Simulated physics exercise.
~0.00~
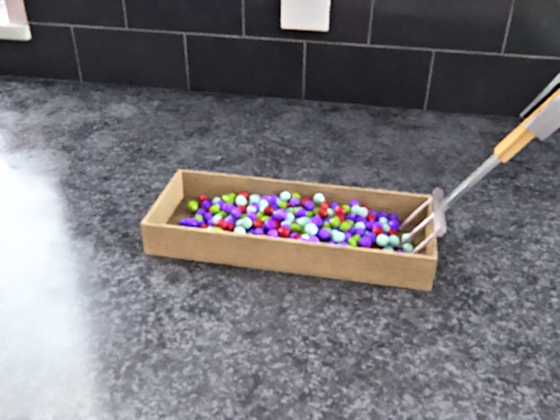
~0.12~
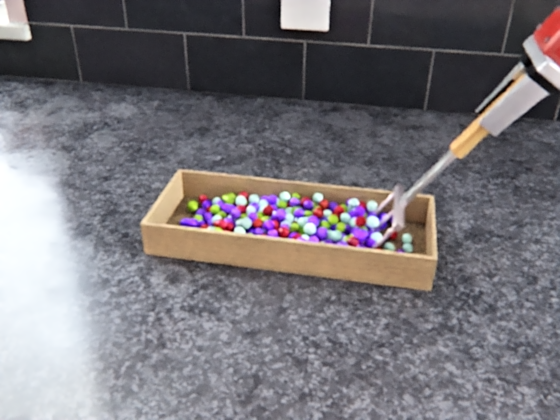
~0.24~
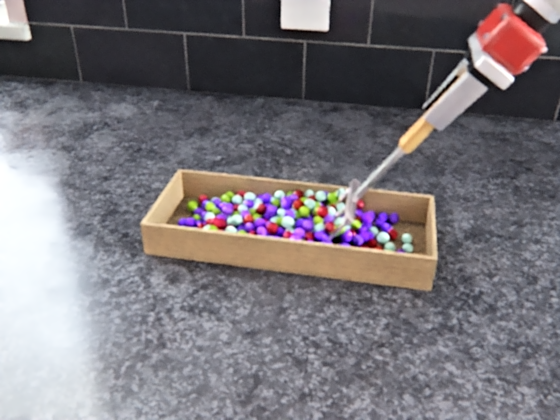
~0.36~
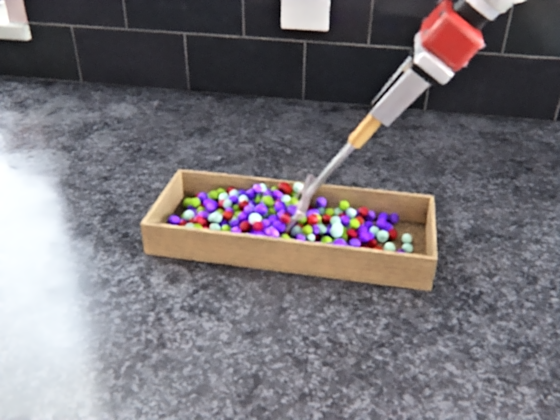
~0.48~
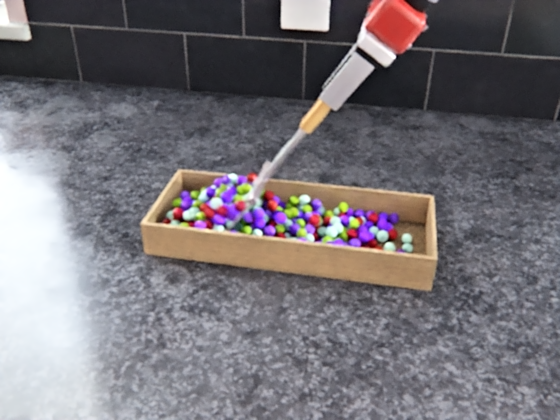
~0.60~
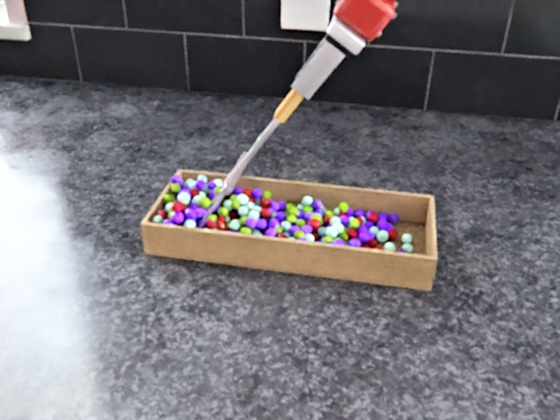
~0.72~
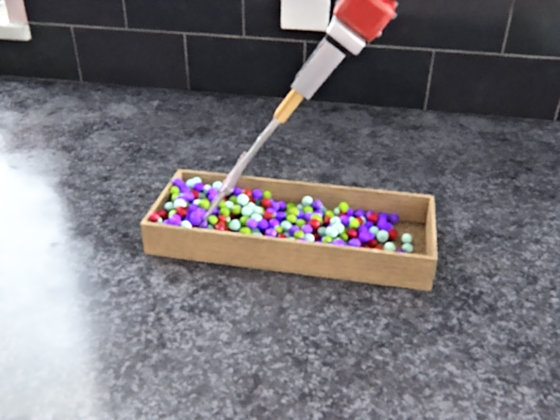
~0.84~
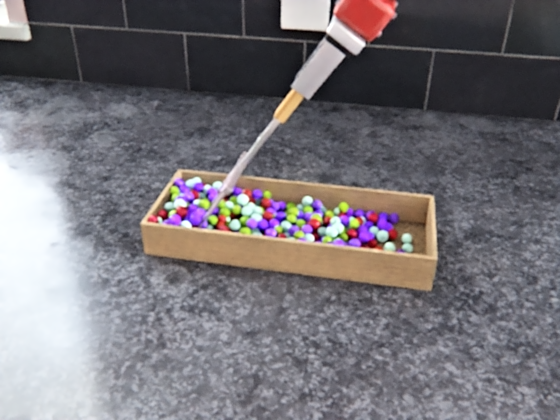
A shallow tan trough filled with small round sweets in purple, red, green and pale mint sits on a speckled dark grey countertop, seen from slightly above, with black tiles behind and a bright glare at the left. A red, white and grey robot gripper holds a small rake with its tines in the right end of the trough. The rake sweeps steadily left through the sweets, pushing them into a heap ahead of it. Near the left end it stops and stays there, the sweets piled toward that side, a few left at the right, and none visible on the counter.
